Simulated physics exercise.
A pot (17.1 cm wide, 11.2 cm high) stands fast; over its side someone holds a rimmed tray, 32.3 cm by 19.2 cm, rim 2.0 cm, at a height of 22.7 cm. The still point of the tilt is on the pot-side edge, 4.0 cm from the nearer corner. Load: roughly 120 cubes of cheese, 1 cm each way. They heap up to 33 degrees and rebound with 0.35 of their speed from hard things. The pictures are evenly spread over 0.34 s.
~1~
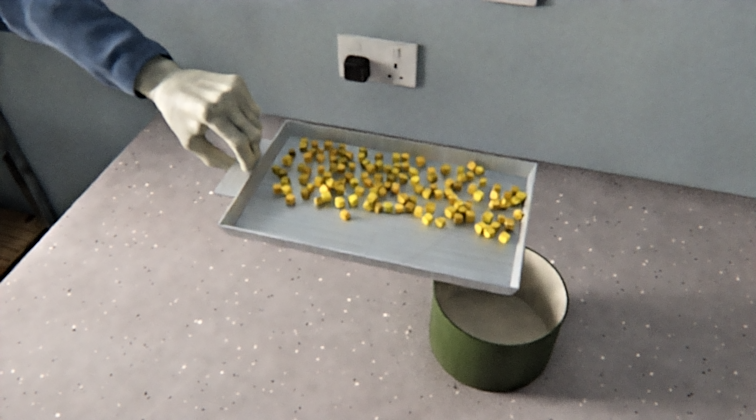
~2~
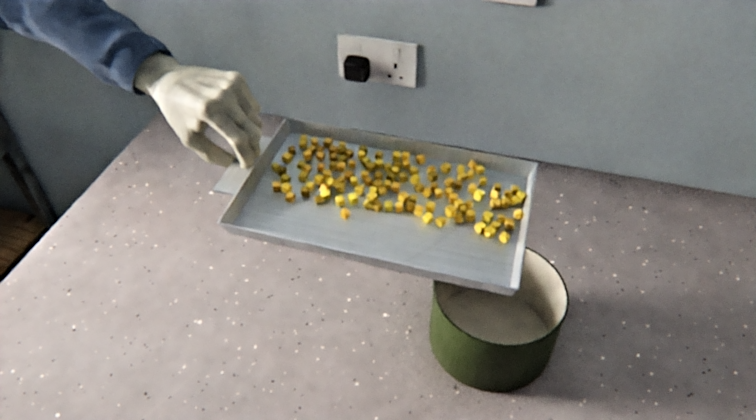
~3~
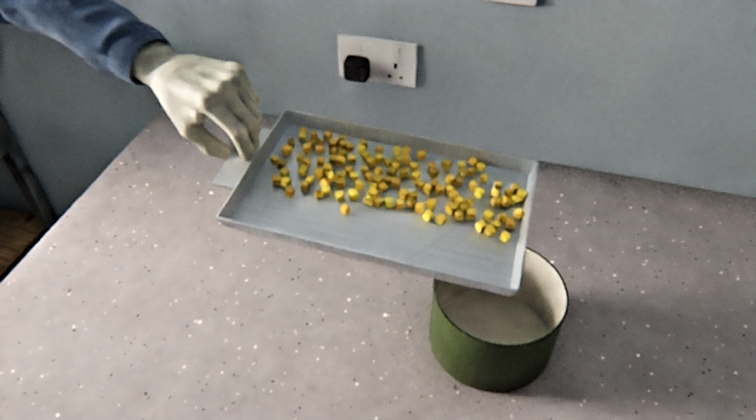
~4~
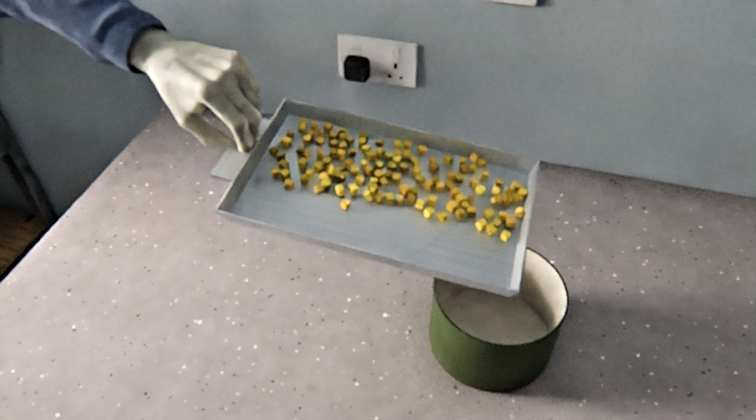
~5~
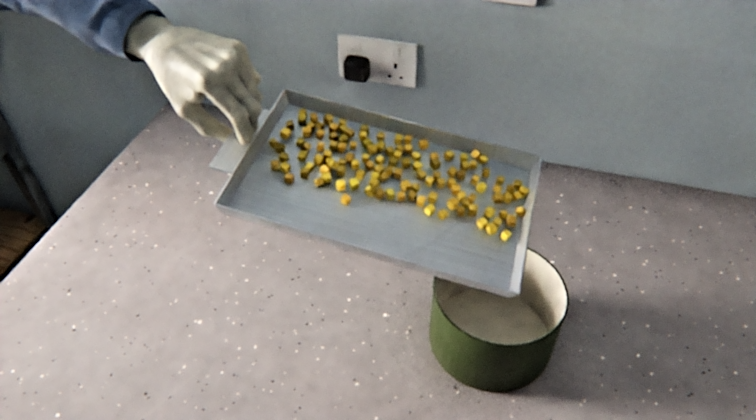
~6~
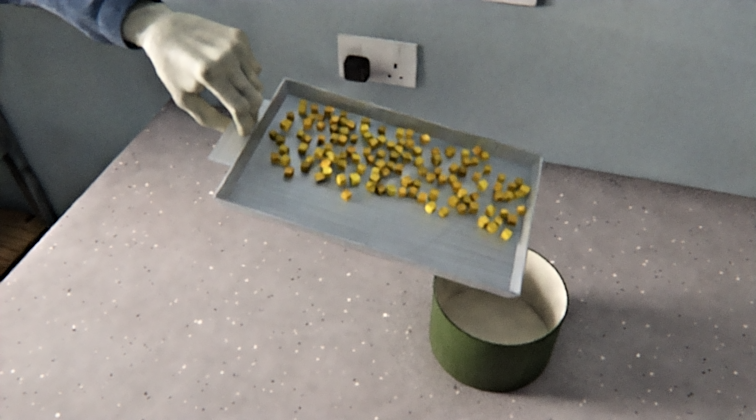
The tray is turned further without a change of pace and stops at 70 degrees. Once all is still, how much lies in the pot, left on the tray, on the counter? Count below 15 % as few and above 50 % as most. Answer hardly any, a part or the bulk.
Pot hardly any, tray the bulk, counter a part.
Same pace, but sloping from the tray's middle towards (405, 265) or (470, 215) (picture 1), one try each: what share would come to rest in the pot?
Some 0 and 15 per cent.
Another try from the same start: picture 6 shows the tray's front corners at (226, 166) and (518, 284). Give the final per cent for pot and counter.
Pot 10, counter 25.
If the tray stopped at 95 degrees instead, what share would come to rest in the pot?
It would be near 0 per cent.
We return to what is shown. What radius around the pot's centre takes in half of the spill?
Some 28 cm.
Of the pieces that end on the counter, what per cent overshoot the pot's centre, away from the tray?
Some 100 per cent.
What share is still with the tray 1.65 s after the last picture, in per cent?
Some 65 per cent of the load.
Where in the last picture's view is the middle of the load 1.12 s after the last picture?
Near (518, 278).
Then, 0.68 s after the last picture, tilt 39 degrees; the tray holds 100 %, the pot 0 %.
Then, 1.12 s after the last picture, tilt 57 degrees; the tray holds 65 %, the pot 0 %.
Then, 1.65 s after the last picture, tilt 70 degrees; the tray holds 65 %, the pot 0 %.
In the end, pot 0 %, tray 65 %, counter 35 %.
